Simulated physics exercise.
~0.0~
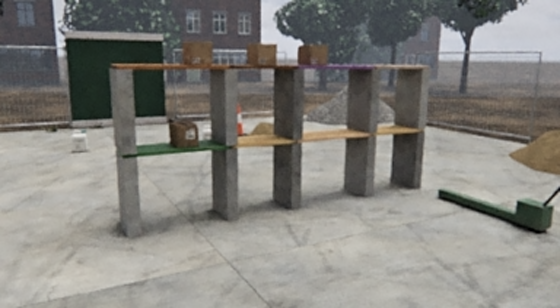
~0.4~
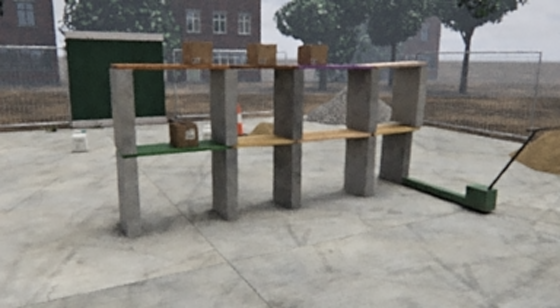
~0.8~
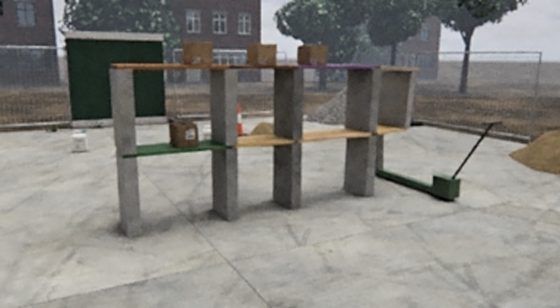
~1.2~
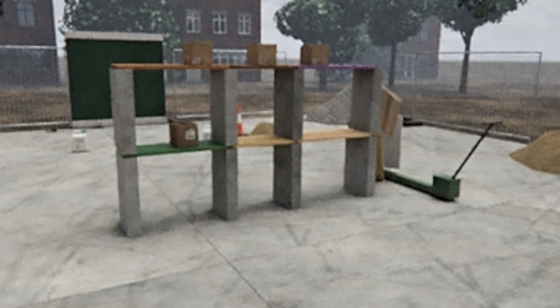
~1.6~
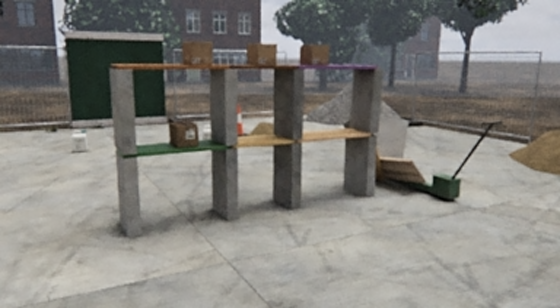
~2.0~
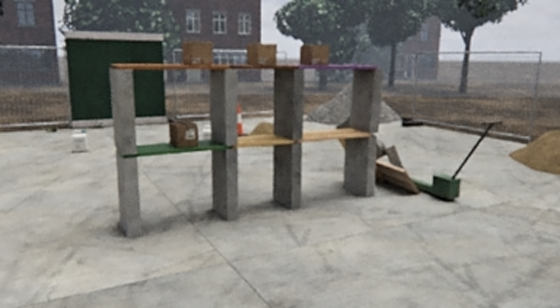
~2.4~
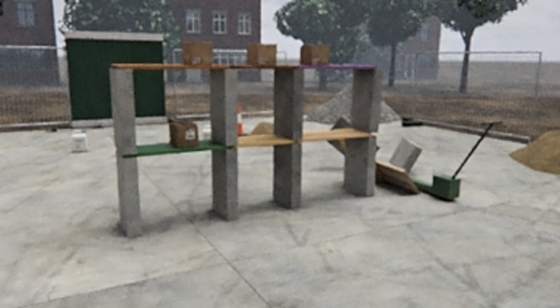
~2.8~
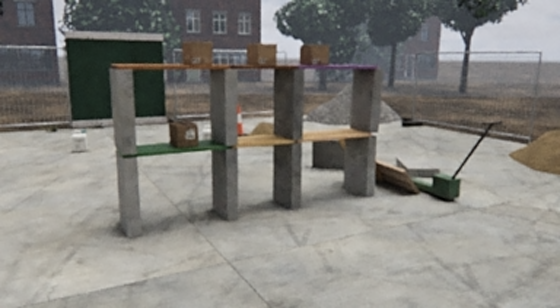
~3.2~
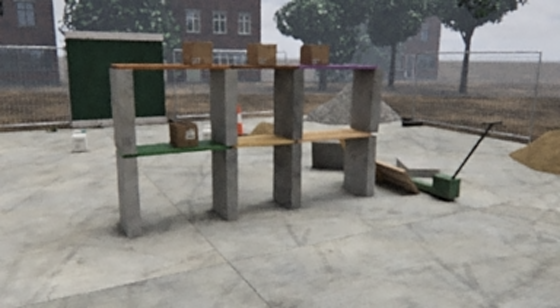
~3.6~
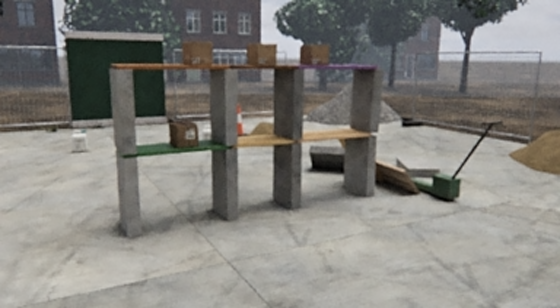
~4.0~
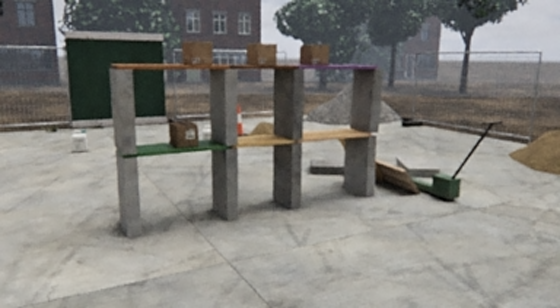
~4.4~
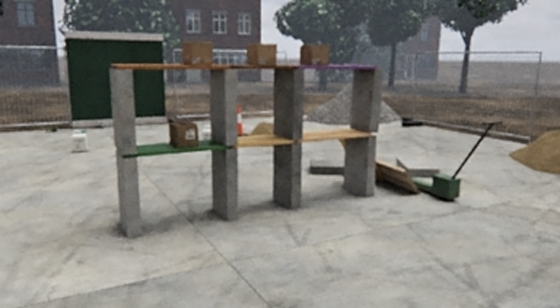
In this clip, a green jack slides left into the foot of the right-end upright of a two-tier shelf of boards on grey blocks, and that end bay collapses, its blocks and boards settling on the ground while the rest stays standing with its cartons.
